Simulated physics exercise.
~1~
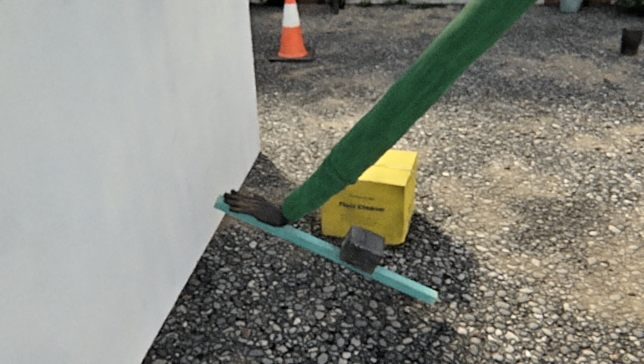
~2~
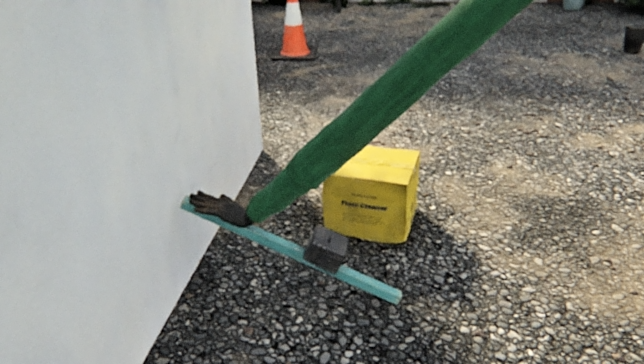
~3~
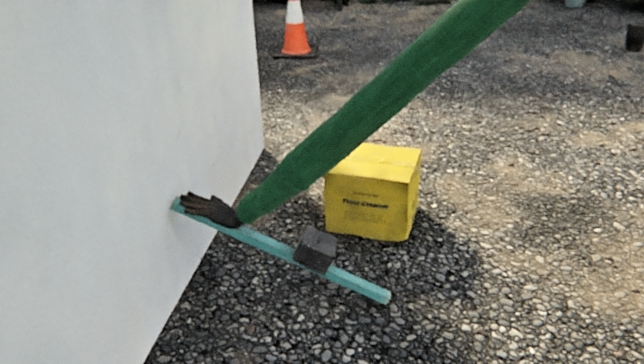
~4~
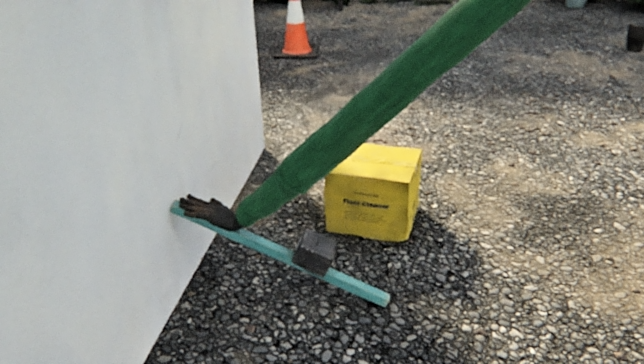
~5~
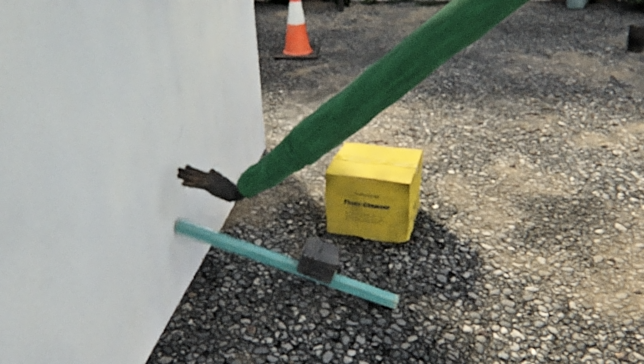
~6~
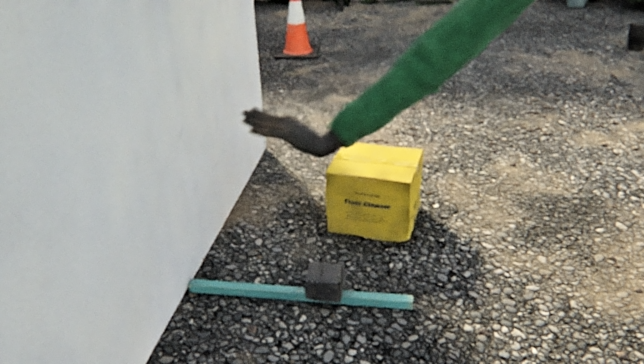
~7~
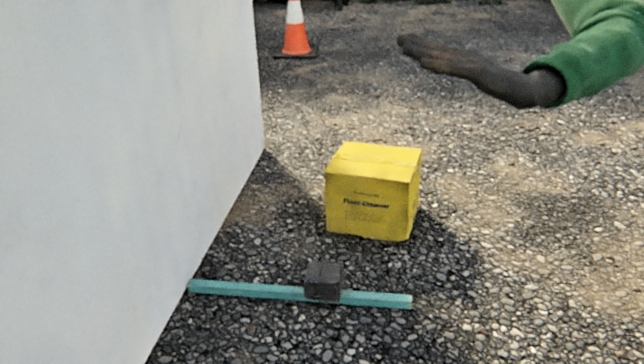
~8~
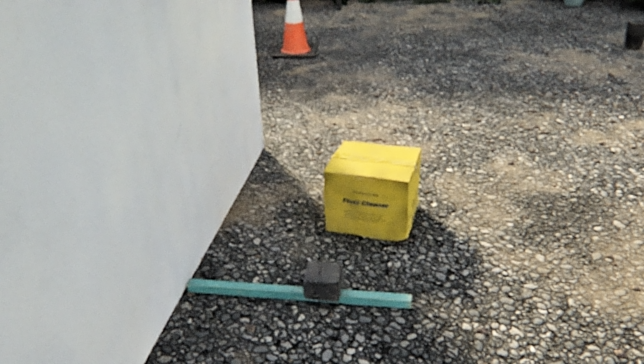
A green-sleeved arm with a dark hand pressed one end of a turquoise pole, with a dark block on it, against a pale wall beside a yellow box, then let go and withdrew as the pole slipped down and came to rest on the gravel.
